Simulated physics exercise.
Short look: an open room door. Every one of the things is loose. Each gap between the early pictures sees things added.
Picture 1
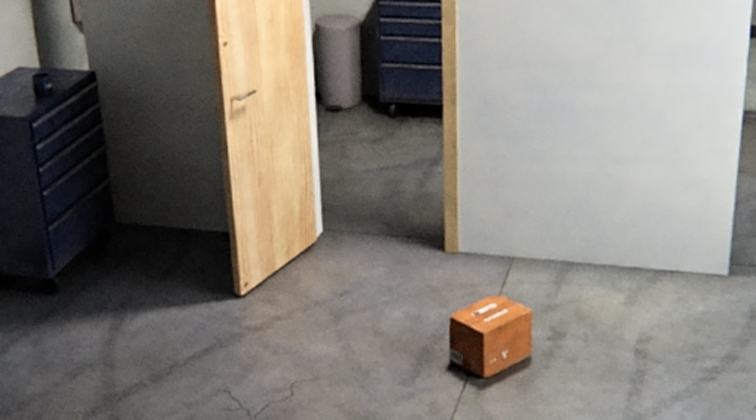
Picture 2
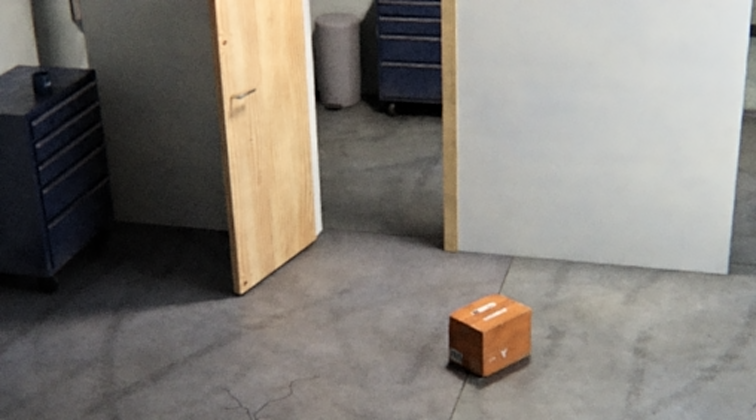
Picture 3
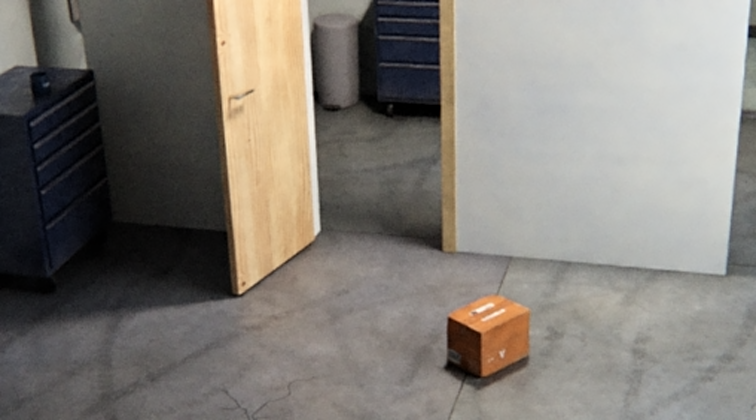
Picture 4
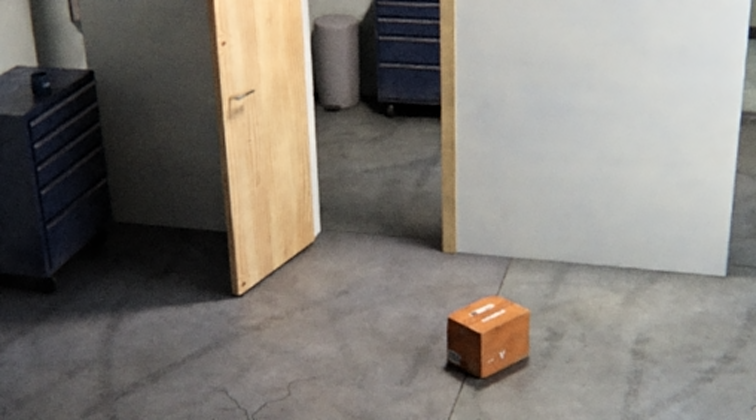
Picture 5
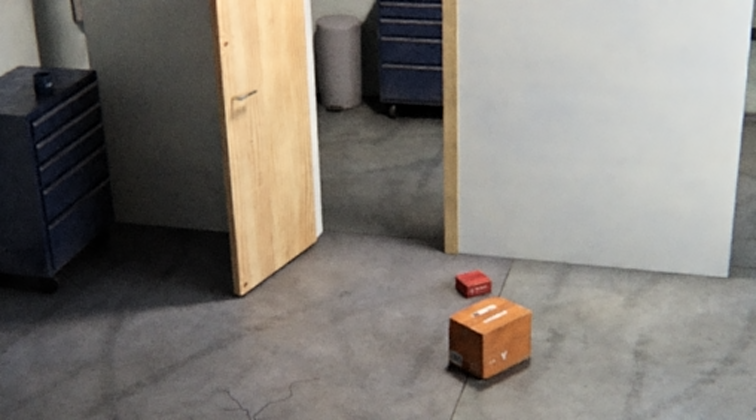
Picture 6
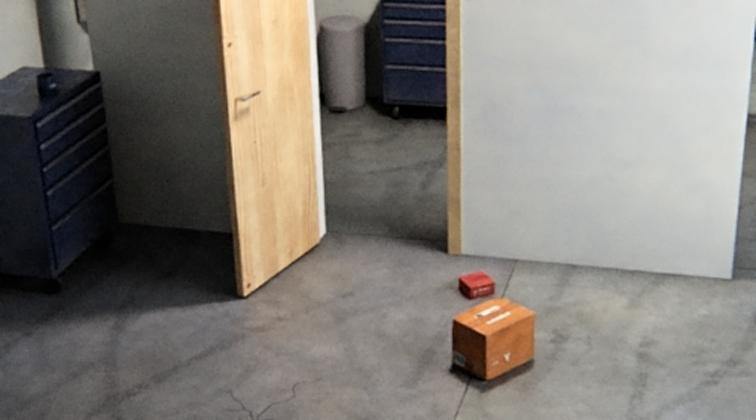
An orange parcel sat on the concrete floor near a wide-open wooden door, and nothing moved until a small red box suddenly appeared just behind it, while the door stayed still.
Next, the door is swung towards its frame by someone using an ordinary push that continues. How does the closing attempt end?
It ends with the door fully closed.
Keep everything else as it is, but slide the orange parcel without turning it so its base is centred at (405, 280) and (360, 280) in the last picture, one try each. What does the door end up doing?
Well, on the first go it is held back, and on the second it is held back.
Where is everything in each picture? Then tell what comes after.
Door wide open and still; orange parcel (491, 336), in the first frame.
Door wide open and still; orange parcel (490, 335), in the second frame.
Door wide open and still; orange parcel (488, 335), in the third frame.
Door wide open and still; orange parcel (488, 336), in the fourth frame.
Door wide open and still; orange parcel (490, 337), in the fifth frame.
Door wide open and still; red box (477, 285); orange parcel (493, 338), in the sixth frame.
Then, 0.70 s after the last picture, door at 86°.
Then, 1.20 s after the last picture, door at 60°.
Then, 1.60 s after the last picture, door at 38°.
Then, 2.00 s after the last picture, door at 14°.
At rest, door at 0°; both in place. Seen from the same camera at the end, red box near (477, 285).
